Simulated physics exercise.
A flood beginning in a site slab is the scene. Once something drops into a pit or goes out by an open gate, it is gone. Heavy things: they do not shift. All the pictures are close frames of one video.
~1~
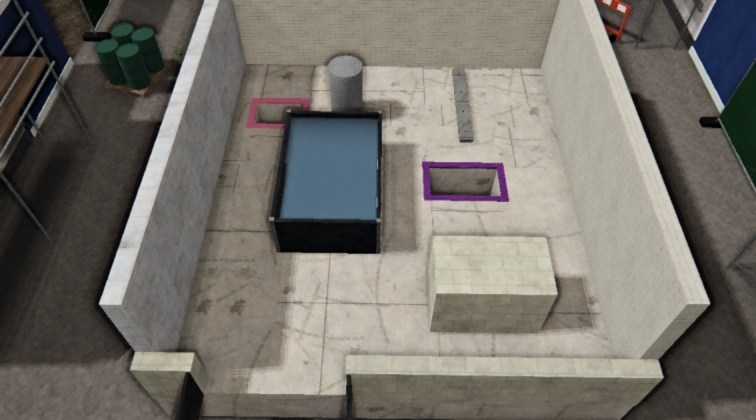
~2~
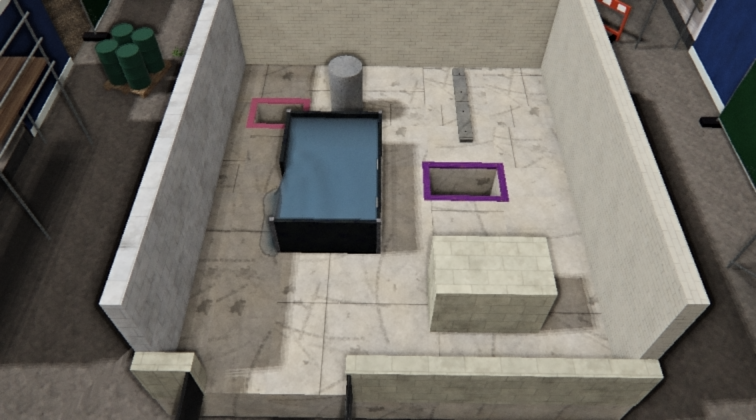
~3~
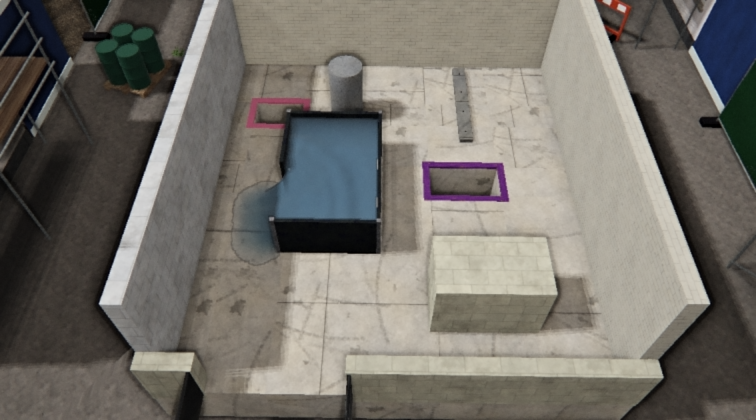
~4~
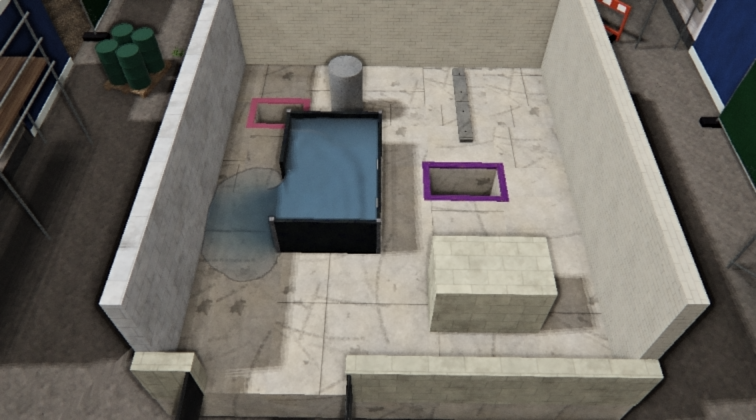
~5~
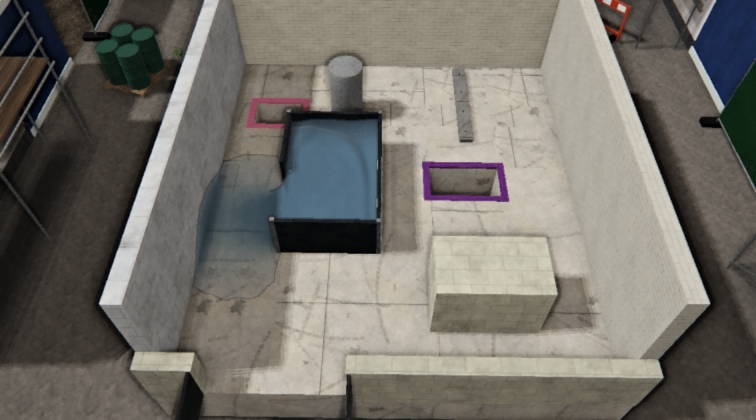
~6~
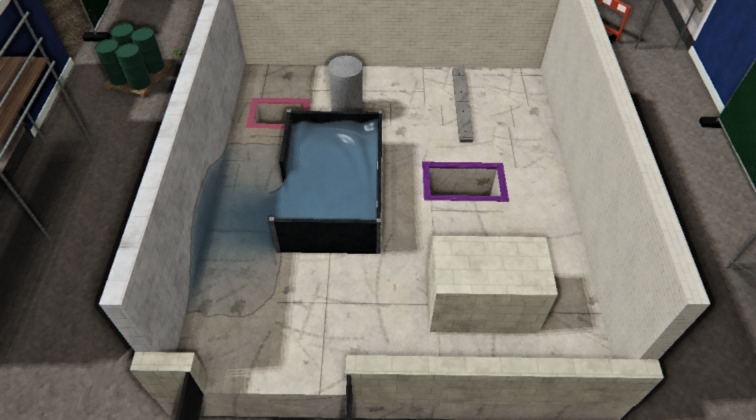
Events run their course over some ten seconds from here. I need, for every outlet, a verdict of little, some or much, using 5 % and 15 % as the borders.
Verdicts: Gate, much; purple pit, little; pink pit, much.
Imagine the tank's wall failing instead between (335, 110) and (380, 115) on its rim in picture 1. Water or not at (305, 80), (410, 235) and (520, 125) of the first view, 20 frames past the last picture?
Soaked, then unsoaked, then soaked.
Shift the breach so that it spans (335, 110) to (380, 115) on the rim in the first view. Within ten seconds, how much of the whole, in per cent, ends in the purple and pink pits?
In percent: Purple 10, pink 25.
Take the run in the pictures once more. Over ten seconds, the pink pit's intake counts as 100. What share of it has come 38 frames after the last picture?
That comes out to 75 per cent by my count.
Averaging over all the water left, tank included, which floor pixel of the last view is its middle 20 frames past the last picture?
I would point to (289, 215).
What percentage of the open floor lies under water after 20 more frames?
Roughly 35 %.
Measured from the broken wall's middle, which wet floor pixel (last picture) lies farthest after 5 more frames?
I'd say at around (242, 86).
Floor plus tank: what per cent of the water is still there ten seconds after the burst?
I'd say around 42 per cent.
A moment on, water covers 15 % of the floor; the gate 0 %, the purple pit 0 %, the pink pit 1 %.
Next, water covers 25 % of the floor; the gate 4 %, the purple pit 0 %, the pink pit 4 %.
Then, water covers 35 % of the floor; the gate 14 %, the purple pit 0 %, the pink pit 11 %.
Later, water covers 55 % of the floor; the gate 25 %, the purple pit 0 %, the pink pit 18 %.
In the end, water covers 75 % of the floor; the gate 32 %, the purple pit 2 %, the pink pit 24 %.
